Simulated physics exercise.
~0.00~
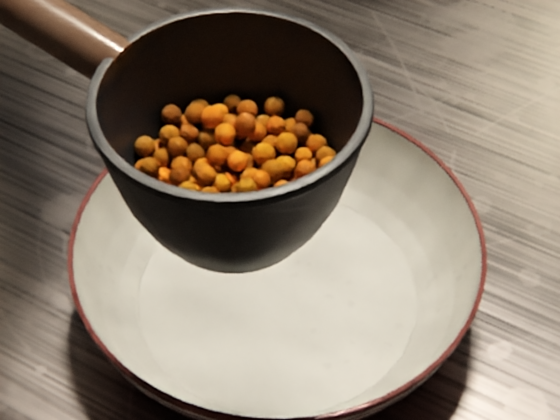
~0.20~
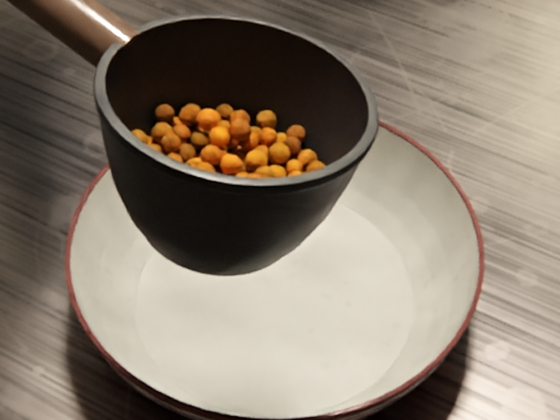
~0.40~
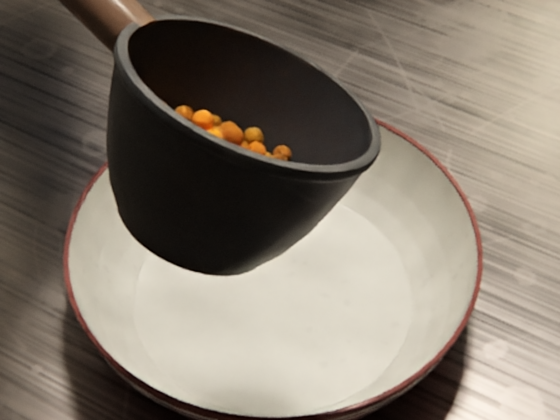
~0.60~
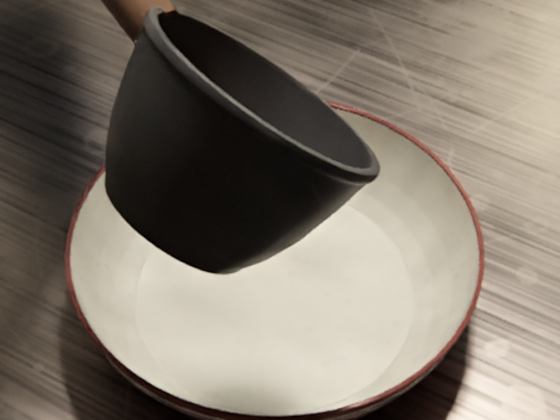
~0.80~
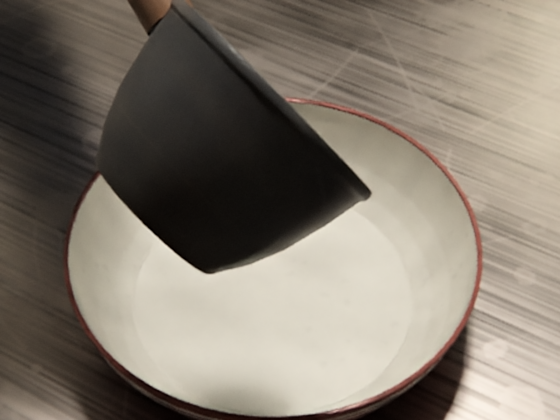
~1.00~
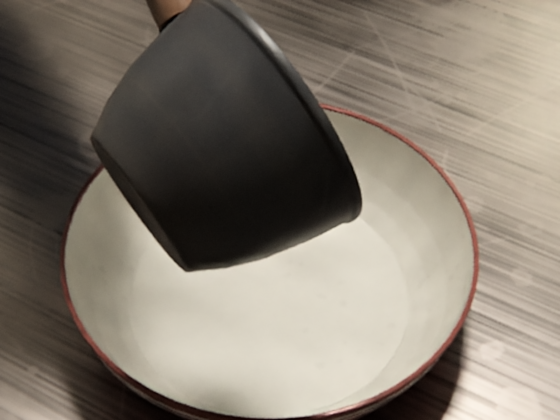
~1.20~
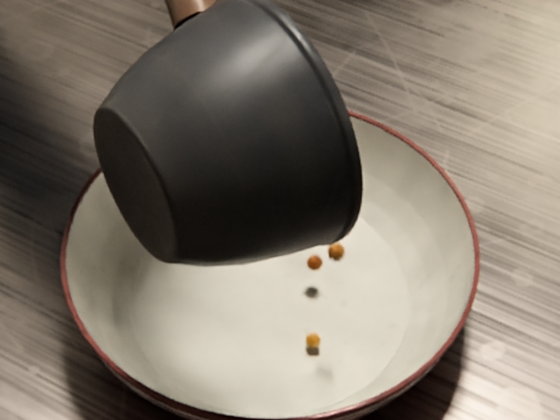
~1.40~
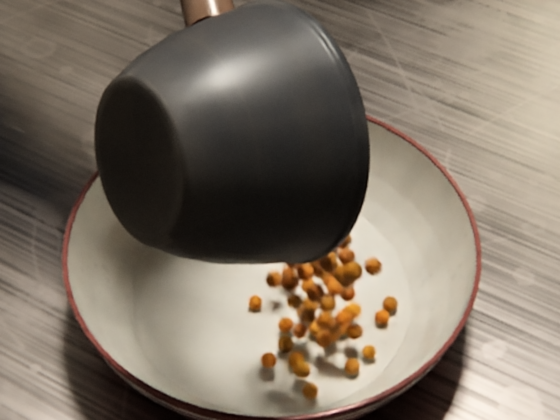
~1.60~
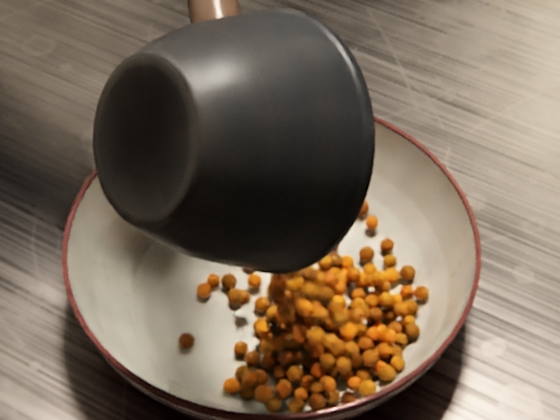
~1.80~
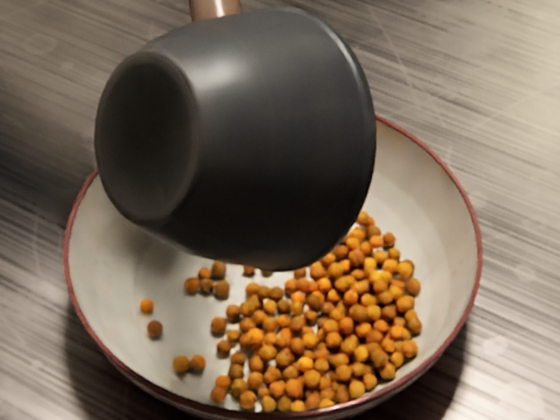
Dark ladle tipping steadily over a white red-rimmed pan, pouring small round orange pieces that spread in a pile beneath it.
